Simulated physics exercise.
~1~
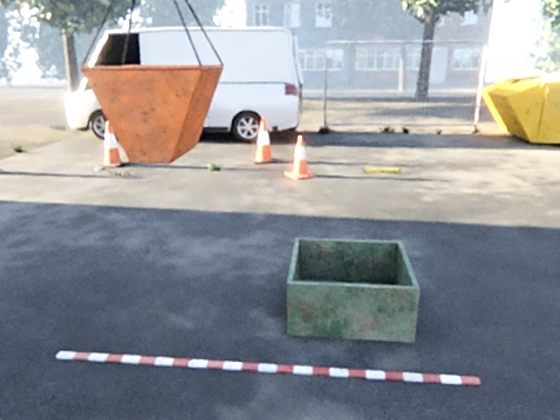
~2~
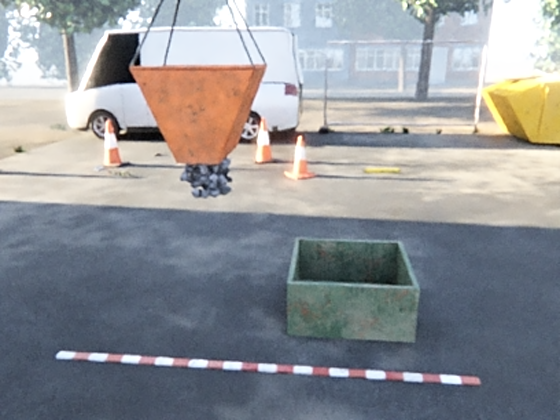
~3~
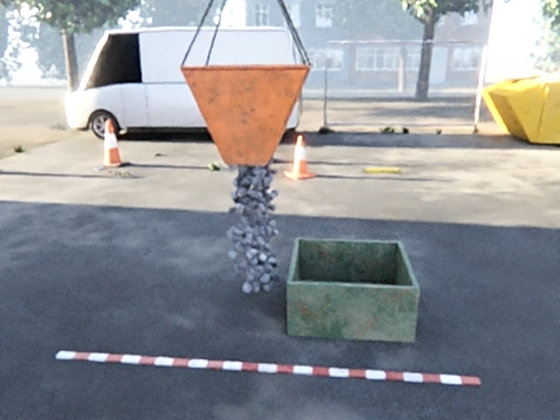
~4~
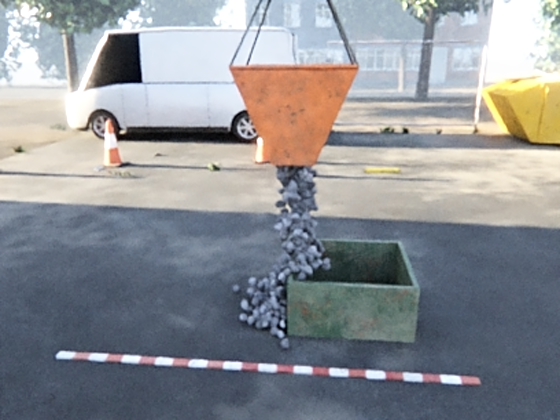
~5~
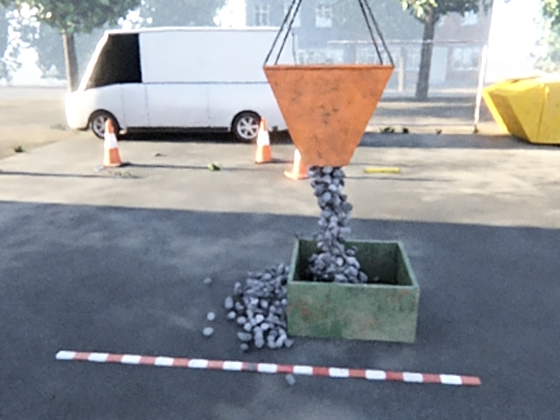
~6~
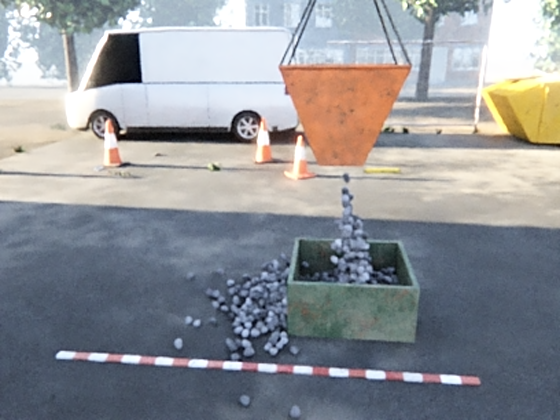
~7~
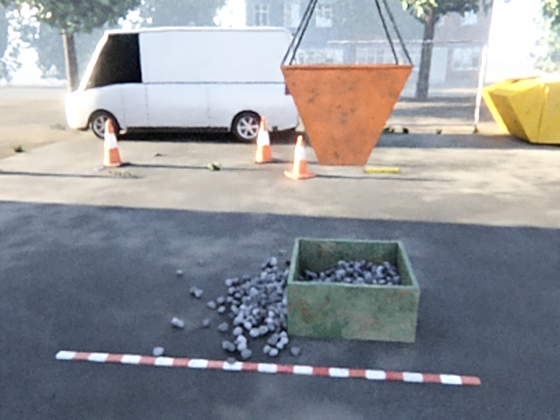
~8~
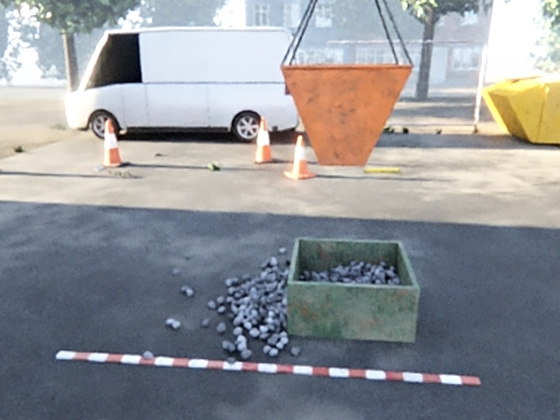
The clip shows an orange hopper hanging from cables, moving right above a paved yard and pouring grey stones, first onto the ground and then into a green bin. It empties and stops, leaving most stones in the bin and a scattered pile to its left.
